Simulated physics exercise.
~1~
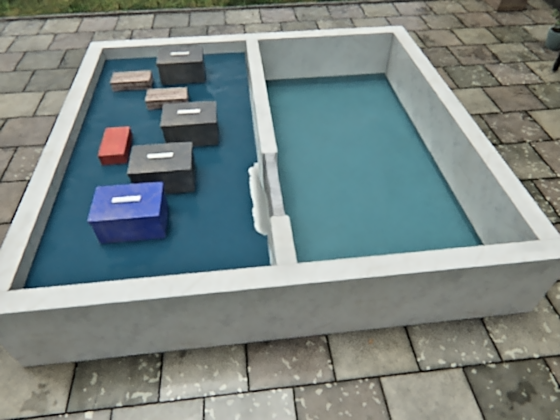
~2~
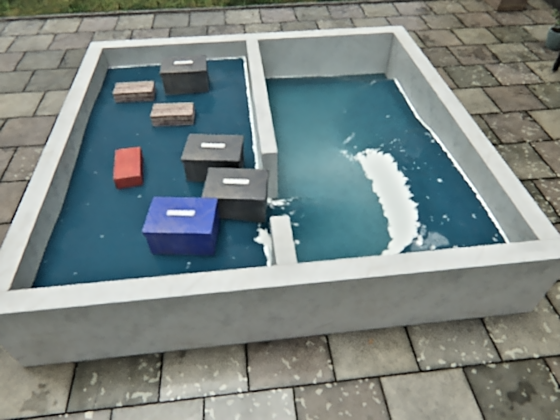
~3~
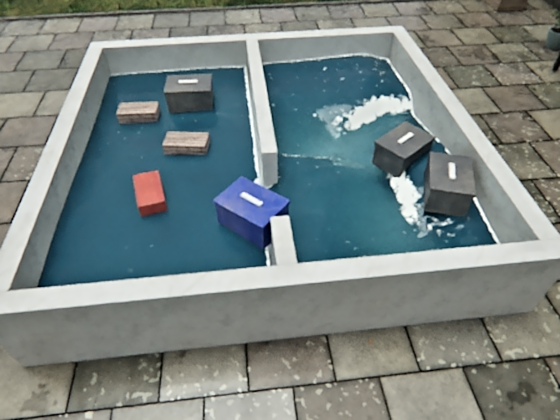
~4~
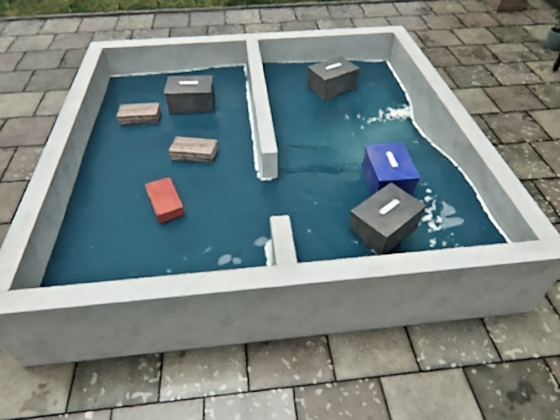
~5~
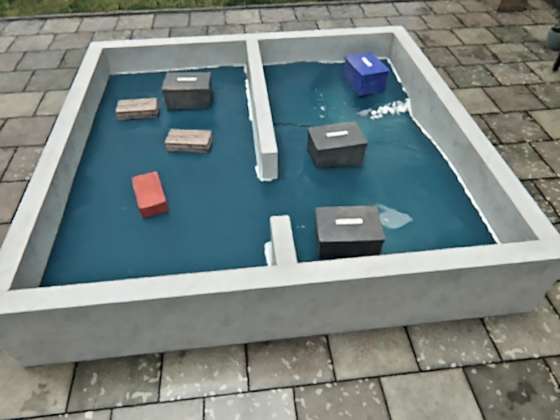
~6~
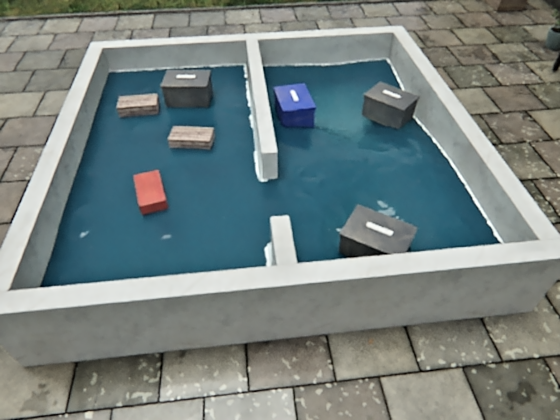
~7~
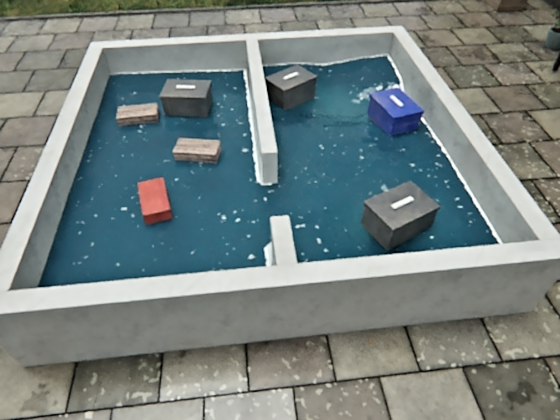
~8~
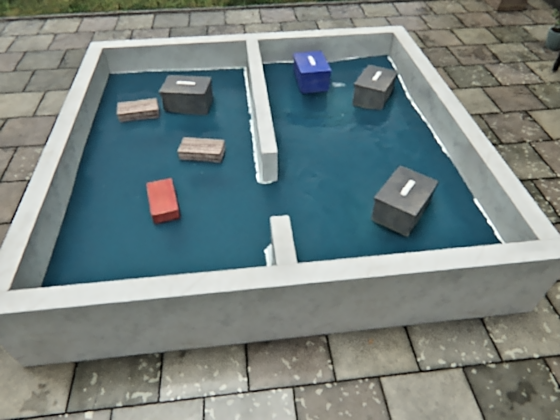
In a walled basin on a paved patio, water rushed rightward through a gap in the divider, carrying the blue box and two dark ones across, where they swirled about, while the red block, two brownish blocks and another dark box stayed floating on the left.
